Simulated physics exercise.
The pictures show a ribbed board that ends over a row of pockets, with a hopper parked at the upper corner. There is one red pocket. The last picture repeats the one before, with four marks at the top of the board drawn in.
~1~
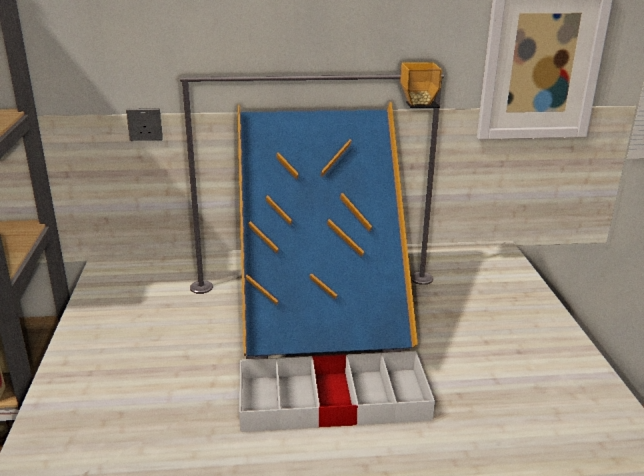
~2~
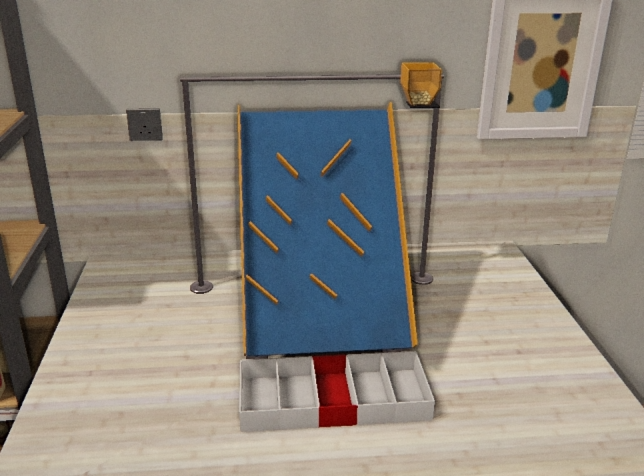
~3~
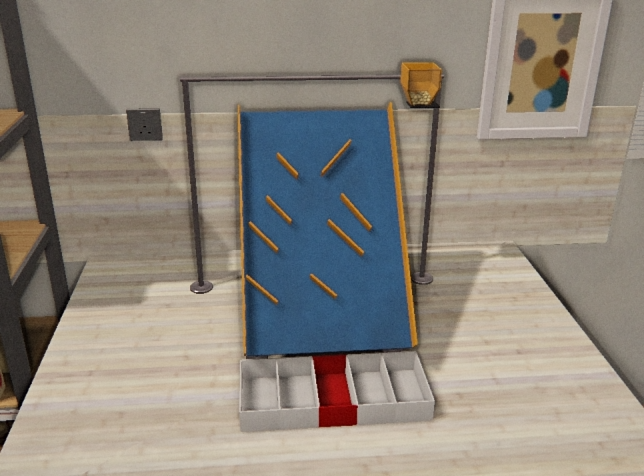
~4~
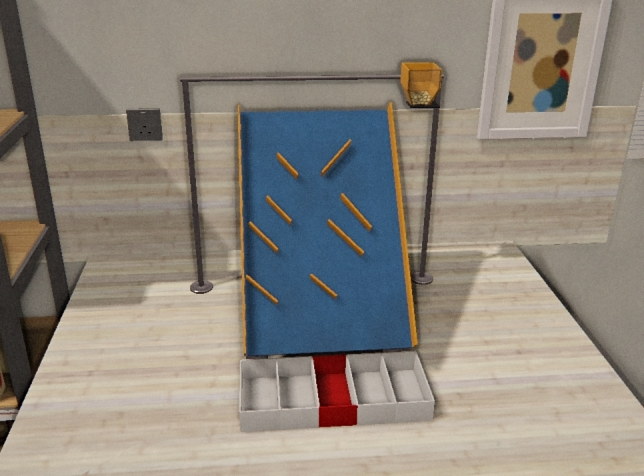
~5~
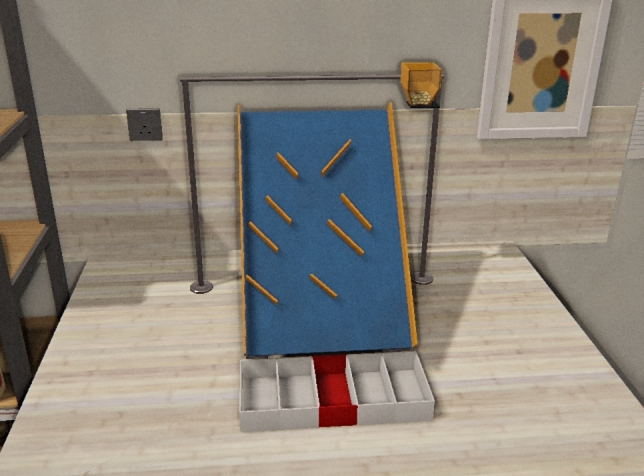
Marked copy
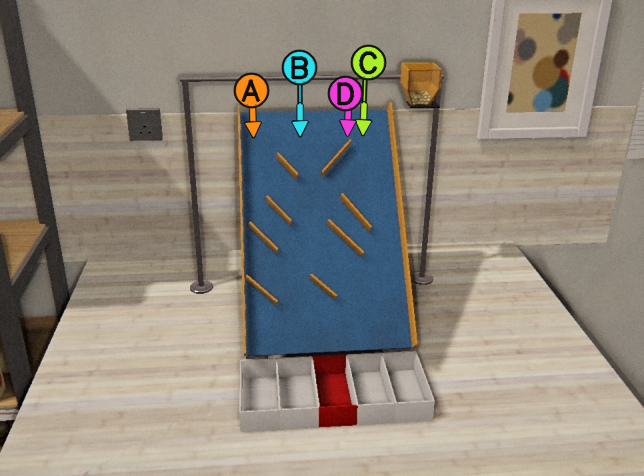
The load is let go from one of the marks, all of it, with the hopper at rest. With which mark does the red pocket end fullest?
Go for A.
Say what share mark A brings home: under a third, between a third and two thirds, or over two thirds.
Between a third and two thirds.
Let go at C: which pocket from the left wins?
The fifth from the left.
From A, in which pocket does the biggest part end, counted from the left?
The third.
On the marked copy, mark A meets the board at (253, 131); mark B meets the board at (300, 130); mark C meets the board at (363, 129); mark D meets the board at (347, 130).
For mark A, close to half in the red pocket, close to a third in other pockets, only a few held on the board, a small share outside the box.
For mark B, none at all in the red pocket, the bulk in other pockets, a small share outside the box.
For mark C, only a few in the red pocket, the bulk in other pockets, close to a quarter outside the box.
For mark D, only a few in the red pocket, close to two thirds in other pockets, close to a third outside the box.
